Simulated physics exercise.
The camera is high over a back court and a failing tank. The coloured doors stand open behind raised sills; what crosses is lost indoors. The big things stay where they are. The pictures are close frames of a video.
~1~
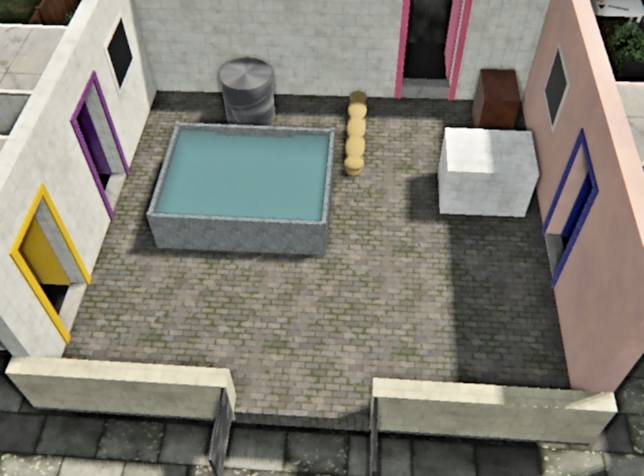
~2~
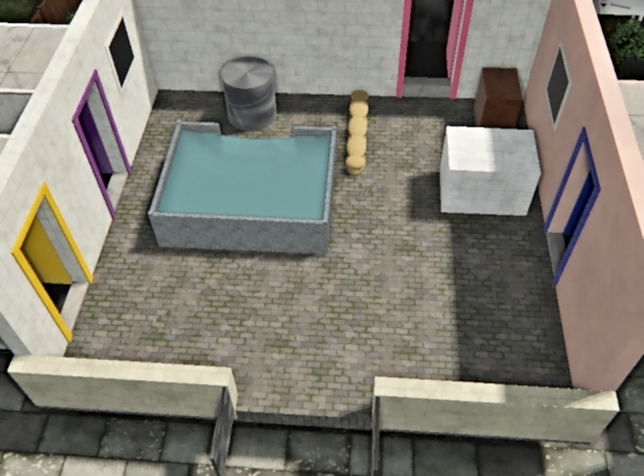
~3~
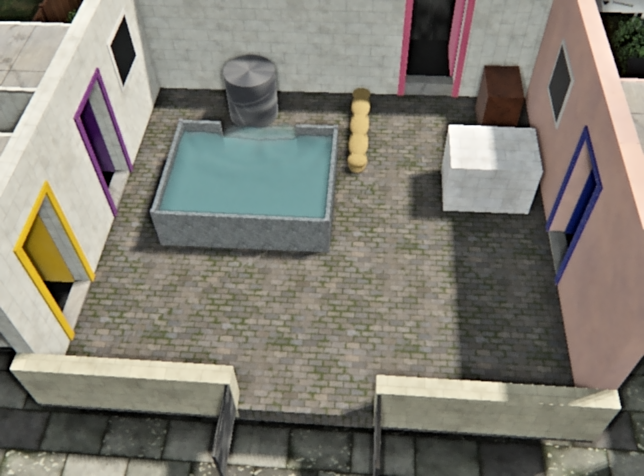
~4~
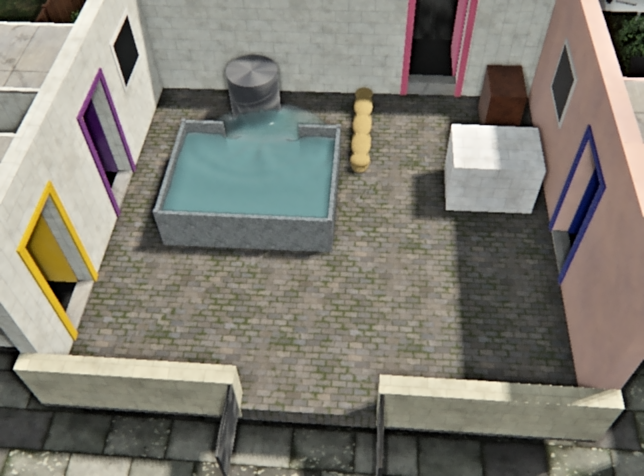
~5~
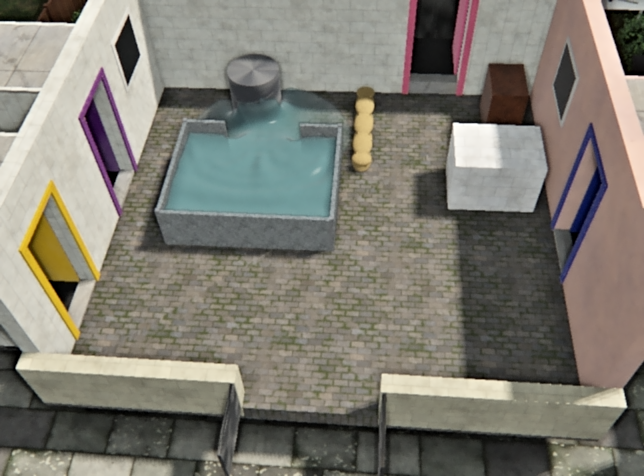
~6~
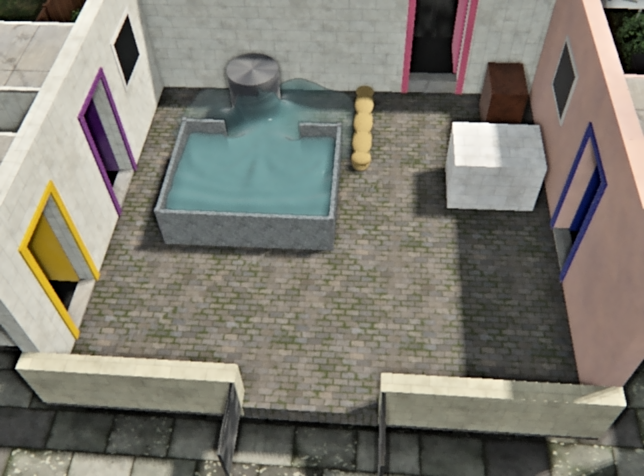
In a walled court, a tank's far side gaps open and water spreads behind it.
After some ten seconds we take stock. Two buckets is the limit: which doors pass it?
One by one: The pink door admits no more than that; the blue door admits no more than that; the yellow door lets in a lot; the purple door lets in a lot.
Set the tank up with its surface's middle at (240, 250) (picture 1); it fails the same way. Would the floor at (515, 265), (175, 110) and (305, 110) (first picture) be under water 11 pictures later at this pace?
In turn: No water, wet, wet.
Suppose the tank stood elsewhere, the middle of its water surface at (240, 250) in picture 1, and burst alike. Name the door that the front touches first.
It is the pink-painted one.
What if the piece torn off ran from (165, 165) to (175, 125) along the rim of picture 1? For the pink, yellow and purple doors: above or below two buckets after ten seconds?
One by one: The pink door stays under, the yellow door takes less, the purple door takes more.
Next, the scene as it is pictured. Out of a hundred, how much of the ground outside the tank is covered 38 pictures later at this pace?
Near 70 in a hundred.
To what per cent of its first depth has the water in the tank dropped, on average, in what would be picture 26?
I make it 44 per cent.
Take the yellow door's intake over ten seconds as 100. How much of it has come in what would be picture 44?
About 30 per cent.
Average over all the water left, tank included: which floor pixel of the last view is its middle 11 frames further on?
Close to (265, 162).
A moment on, water covers 15 % of the floor; the pink door wet at the sill, nothing in, the blue door not reached, the yellow door not reached, the purple door not reached.
Next, water covers 30 % of the floor; the pink door wet at the sill, nothing in, the blue door not reached, the yellow door not reached, the purple door wet at the sill, nothing in.
Then, water covers 45 % of the floor; the pink door wet at the sill, nothing in, the blue door not reached, the yellow door wet at the sill, nothing in, the purple door under two buckets in.
Later, water covers 70 % of the floor; the pink door wet at the sill, nothing in, the blue door wet at the sill, nothing in, the yellow door under two buckets in, the purple door over two buckets in.
In the end, water covers 95 % of the floor; the pink door wet at the sill, nothing in, the blue door wet at the sill, nothing in, the yellow door over two buckets in, the purple door over two buckets in.
